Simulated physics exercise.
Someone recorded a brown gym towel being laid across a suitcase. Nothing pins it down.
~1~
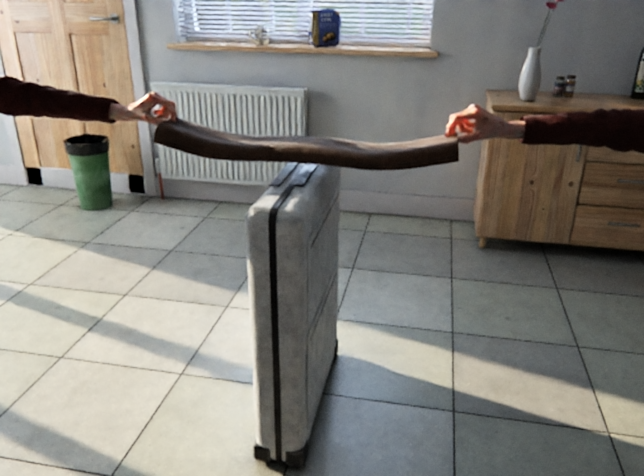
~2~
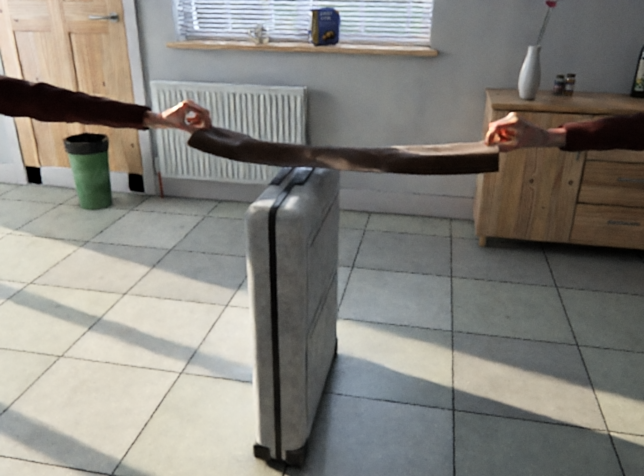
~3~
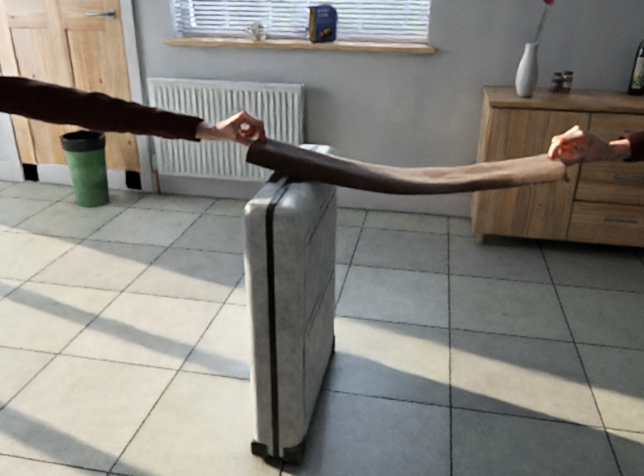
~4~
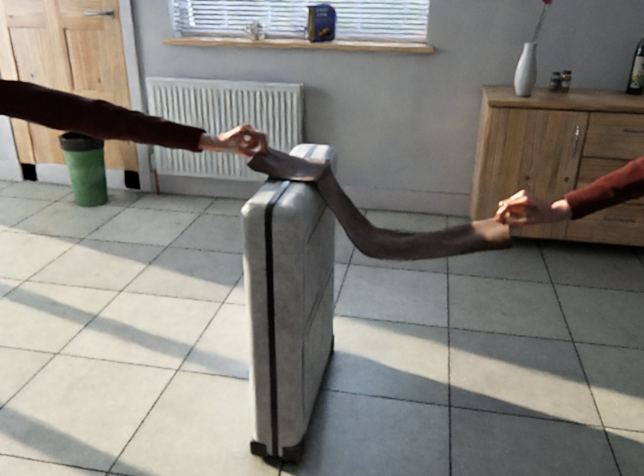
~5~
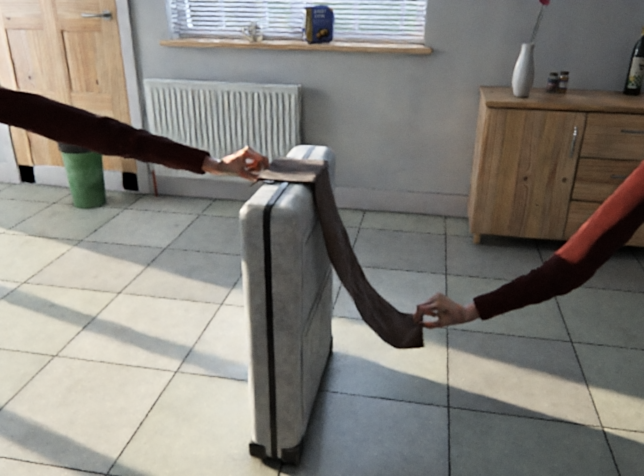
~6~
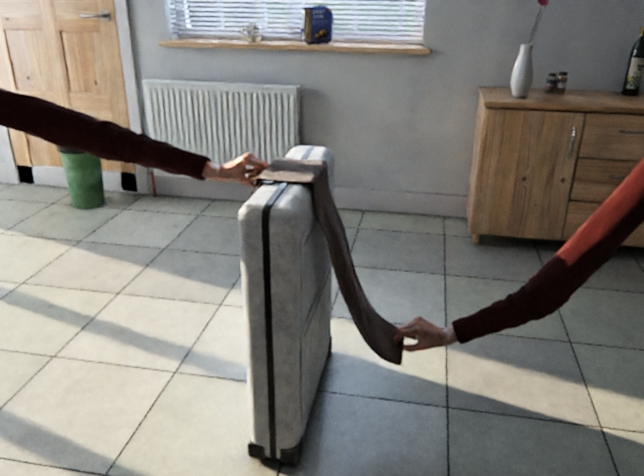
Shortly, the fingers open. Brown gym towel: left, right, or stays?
Right.
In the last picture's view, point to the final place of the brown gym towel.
Its resting place is (347, 403).
Then, 0.38 s later than the last view, gym towel clear of the top and falling near (343, 335).
Then, 0.66 s later than the last view, gym towel in a heap on the floor near (347, 402).
Finally, gym towel in a heap on the floor near (347, 403). The brown gym towel is pulled rightwards.
